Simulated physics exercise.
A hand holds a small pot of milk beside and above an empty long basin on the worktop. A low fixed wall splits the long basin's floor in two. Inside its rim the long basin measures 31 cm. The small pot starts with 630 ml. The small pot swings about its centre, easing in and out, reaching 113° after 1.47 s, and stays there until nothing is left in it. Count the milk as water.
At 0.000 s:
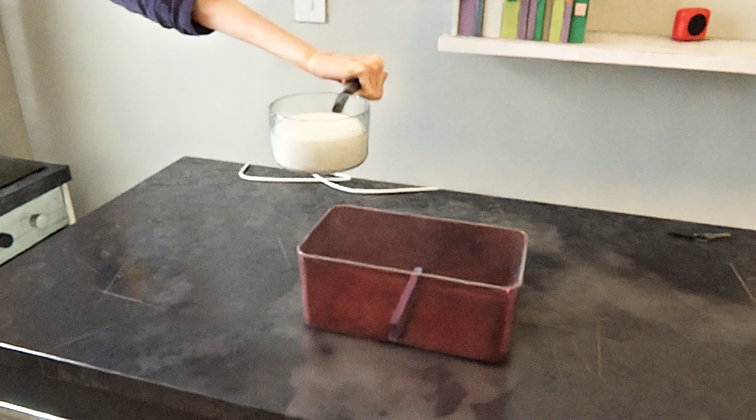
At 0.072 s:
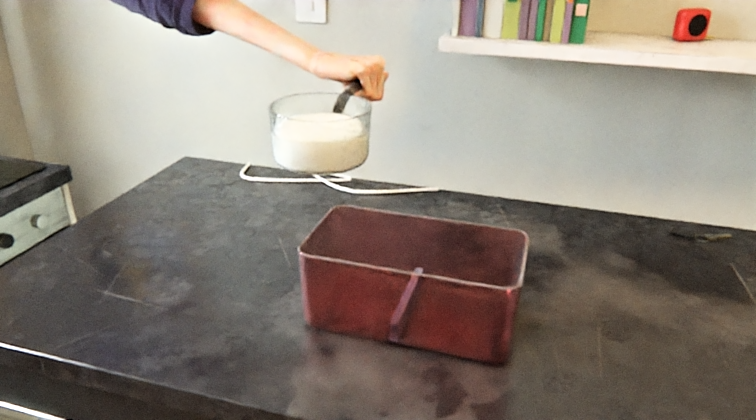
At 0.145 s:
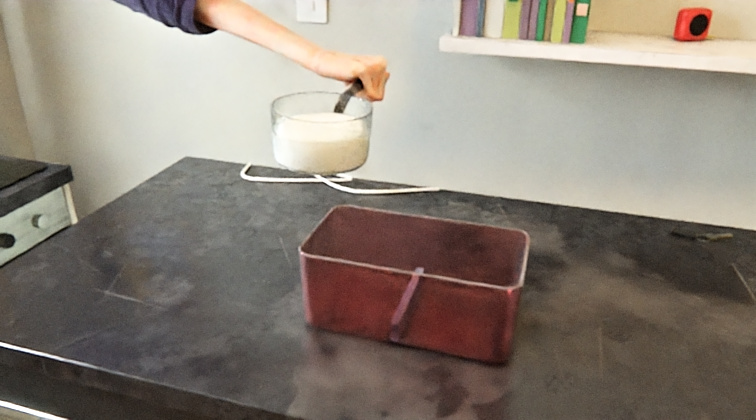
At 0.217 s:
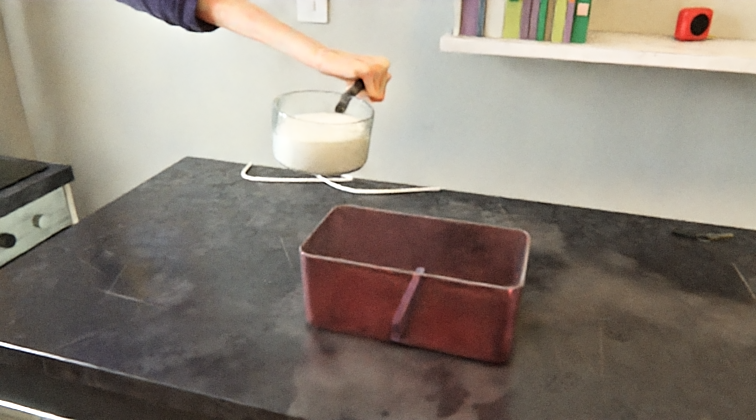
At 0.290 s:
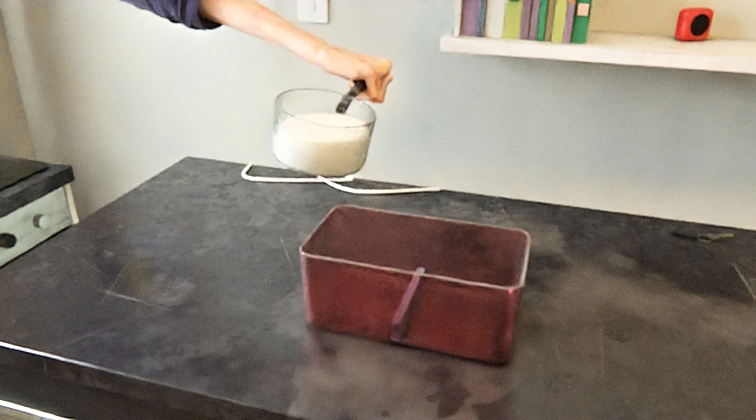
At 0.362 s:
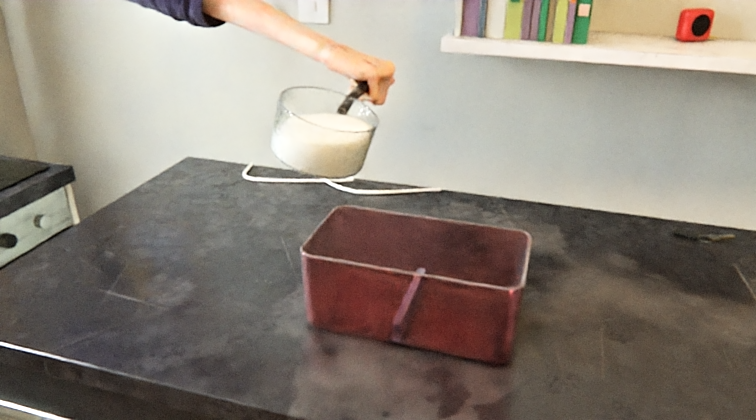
Glass pot of white milk, held by a hand above a dark worktop, tilting slightly to the right behind an empty red basin.
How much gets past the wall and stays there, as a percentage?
Roughly 52 per cent is past the wall.
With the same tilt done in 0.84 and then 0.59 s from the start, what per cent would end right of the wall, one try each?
First 40, then 30 per cent.
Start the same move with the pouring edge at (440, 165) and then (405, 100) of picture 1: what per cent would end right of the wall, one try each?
First 95, then 90 per cent.
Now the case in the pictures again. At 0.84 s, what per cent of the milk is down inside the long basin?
Some 12 per cent.
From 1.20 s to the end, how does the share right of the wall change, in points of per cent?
It goes up by about 3.
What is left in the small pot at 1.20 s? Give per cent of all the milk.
Near 10 in a hundred.
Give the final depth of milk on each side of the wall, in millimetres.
Some 14 mm on the left and 14 mm on the right.
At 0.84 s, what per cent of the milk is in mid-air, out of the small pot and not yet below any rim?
Near 30 in a hundred.
By 0.84 s the tilt is 70° and 59 per cent is still to pour, 4 is left of the wall and 7 right of it.
By 1.20 s the tilt is 104° and 9 per cent is still to pour, 31 is left of the wall and 50 right of it.
By 1.57 s the tilt is 113° and 0 per cent is still to pour, 47 is left of the wall and 52 right of it.
By 1.97 s the tilt is 113° and 0 per cent is still to pour, 47 is left of the wall and 52 right of it.
At rest 47 per cent lies left of the wall, 52 right of it and 1 outside.
